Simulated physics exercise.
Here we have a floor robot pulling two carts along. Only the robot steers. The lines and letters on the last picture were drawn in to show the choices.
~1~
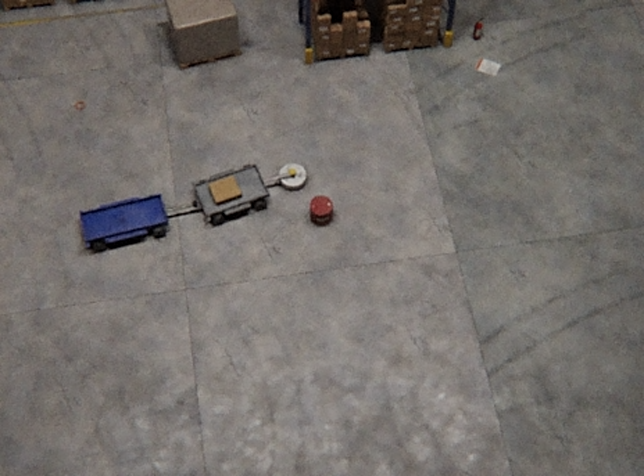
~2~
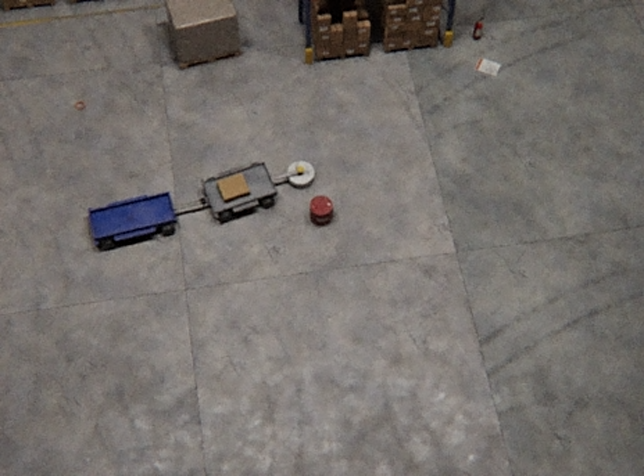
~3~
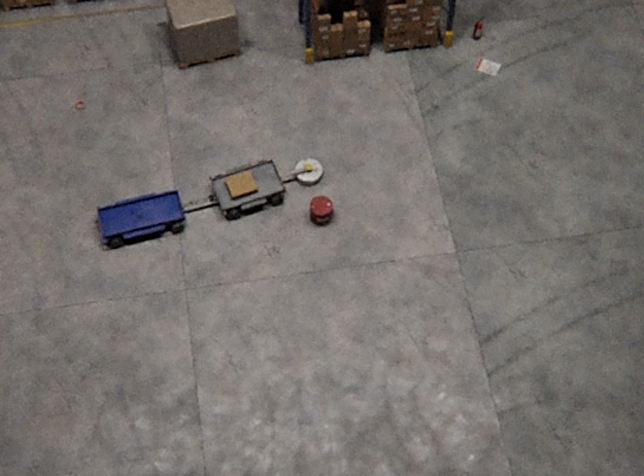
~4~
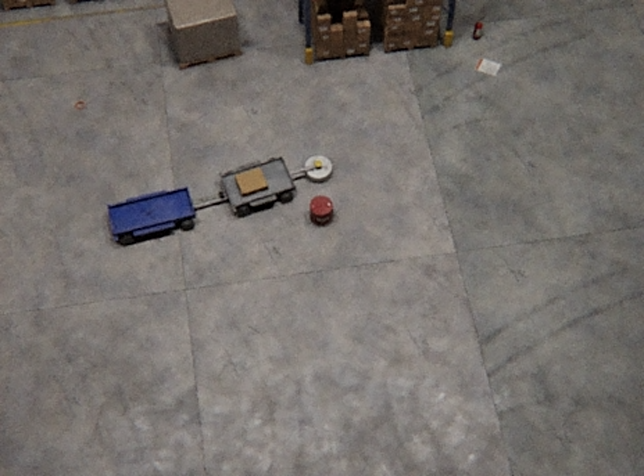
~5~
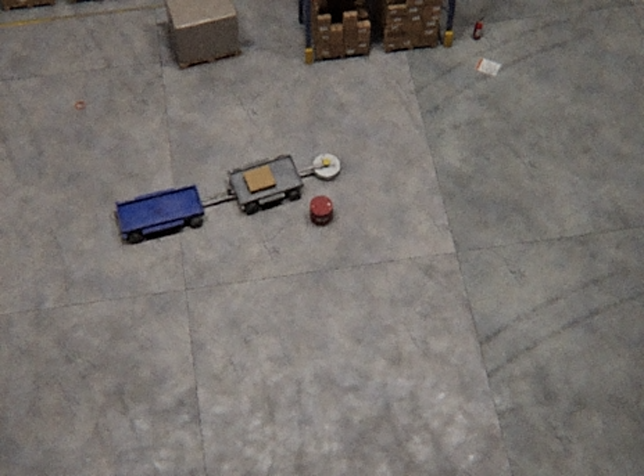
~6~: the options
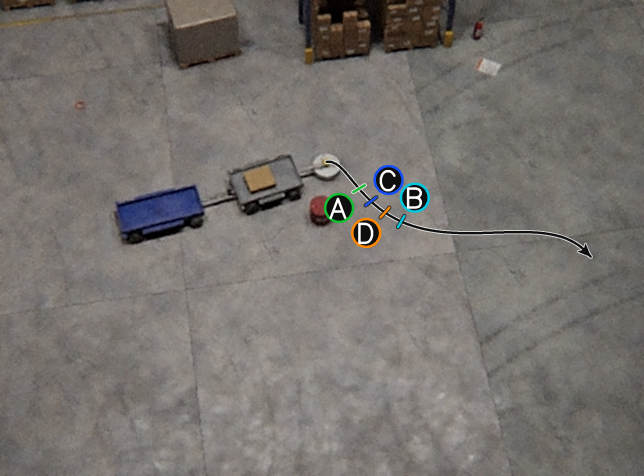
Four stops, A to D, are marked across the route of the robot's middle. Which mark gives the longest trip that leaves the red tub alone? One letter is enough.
The farthest safe stop is A.
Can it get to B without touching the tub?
For that mark, no.
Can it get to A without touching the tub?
Yes.
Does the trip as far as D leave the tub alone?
For that mark, no.
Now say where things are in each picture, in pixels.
The first picture shows red tub (321, 216); robot (293, 176); grey cart (232, 190).
The second picture shows robot (301, 173); grey cart (240, 188); blue cart (133, 217); red tub (321, 216).
The third picture shows robot (309, 171); grey cart (248, 185); blue cart (141, 215); red tub (321, 216).
The fourth picture shows robot (318, 168); grey cart (258, 182); blue cart (151, 212); red tub (321, 216).
The fifth picture shows robot (327, 166); grey cart (266, 180); blue cart (160, 210); red tub (321, 216).
On the marked copy, A at (359, 189); B at (401, 222); C at (371, 201); D at (385, 213); the route from (327, 162) via (445, 232) to (591, 257).
With A. Early on, robot (341, 172), last cart (173, 207).
Further on, robot (351, 183), last cart (183, 204).
At the end, robot (359, 193), last cart (192, 201); nothing has been touched.
As for the rest, B is too far, the tub has been hit; C is too far, the tub has been hit; D is too far, the tub has been hit.
